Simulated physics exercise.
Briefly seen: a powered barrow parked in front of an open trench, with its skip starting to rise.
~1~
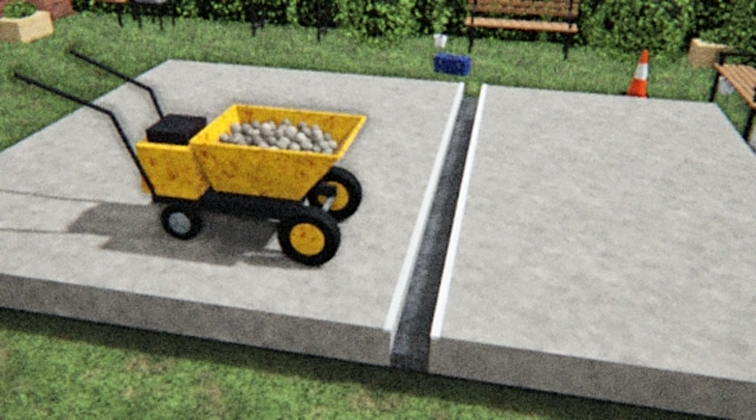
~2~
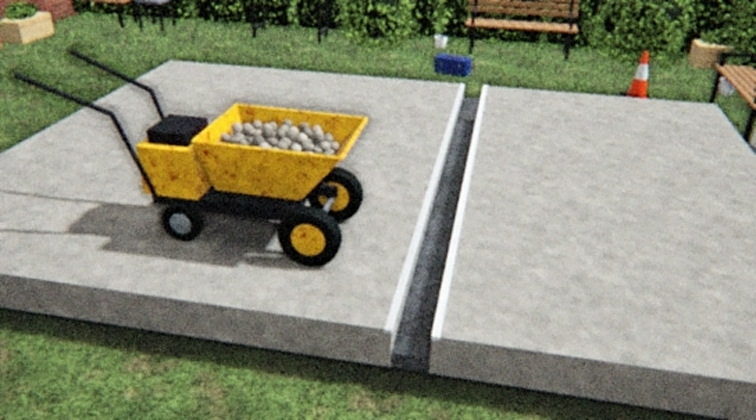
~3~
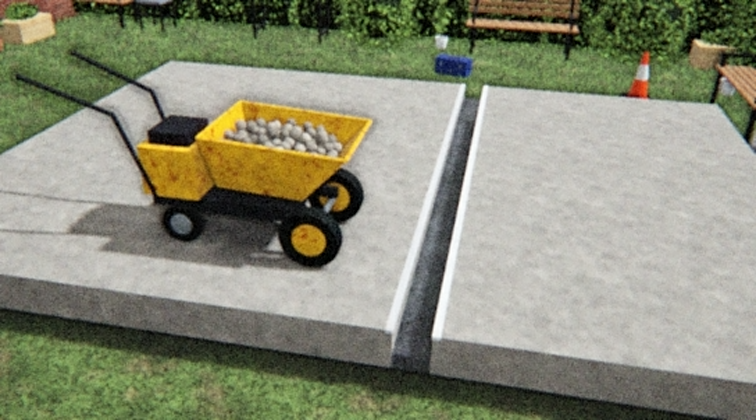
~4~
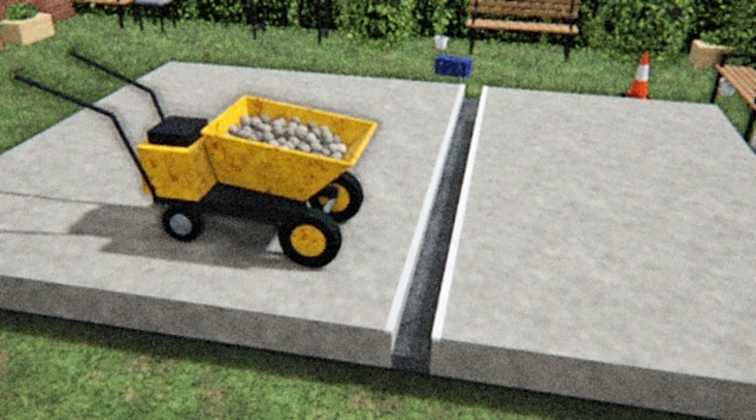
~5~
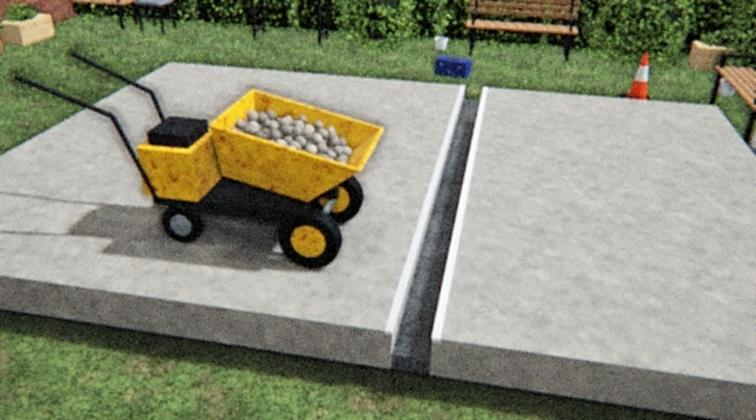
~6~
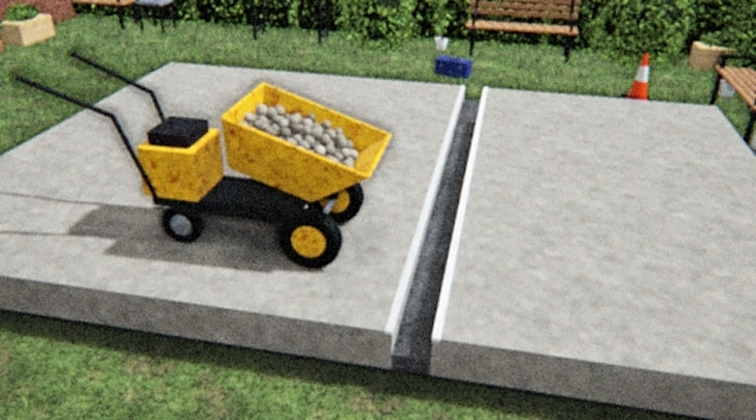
A yellow powered barrow loaded with rounded grey and pale pebbles stands on the left of a raised concrete slab, seen from slightly above in a grassy garden. To its right, a narrow dark trench with white edges crosses the slab, with a blue box, a bench and an orange cone behind. The skip starts level, then its rear rises steadily, tilting it rightward, while the wheels and camera stay still.
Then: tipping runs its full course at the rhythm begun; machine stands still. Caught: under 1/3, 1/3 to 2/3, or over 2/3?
1/3 to 2/3.
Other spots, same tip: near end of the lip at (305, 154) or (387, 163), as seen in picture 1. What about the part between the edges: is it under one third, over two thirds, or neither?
In the middle band; below one third.
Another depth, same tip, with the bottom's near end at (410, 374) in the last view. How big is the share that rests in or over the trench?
I'd say around 70 in a hundred.
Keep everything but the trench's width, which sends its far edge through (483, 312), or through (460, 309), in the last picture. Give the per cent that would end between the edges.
Lab note: Case 1 around 90 %, case 2 70 %.
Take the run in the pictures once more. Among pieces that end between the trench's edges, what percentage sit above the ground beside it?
I'd say around 25 percent.
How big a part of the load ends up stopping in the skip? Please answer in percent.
Close to 25 per cent.
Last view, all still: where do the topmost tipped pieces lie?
I'd place the summit at about pixel (448, 240).
Soon, skip tipped steeply; all in the skip.
A while on, skip tipped right over; about two thirds in the skip; about a quarter in or heaped over the trench; a stray few beyond it; a stray few falling.
Towards the end, skip tipped right over; about a quarter in the skip; a stray few short of the trench; about half in or heaped over the trench; about a quarter beyond it.
Finally, skip tipped right over; about a quarter in the skip; a stray few short of the trench; about half in or heaped over the trench; about a quarter beyond it.
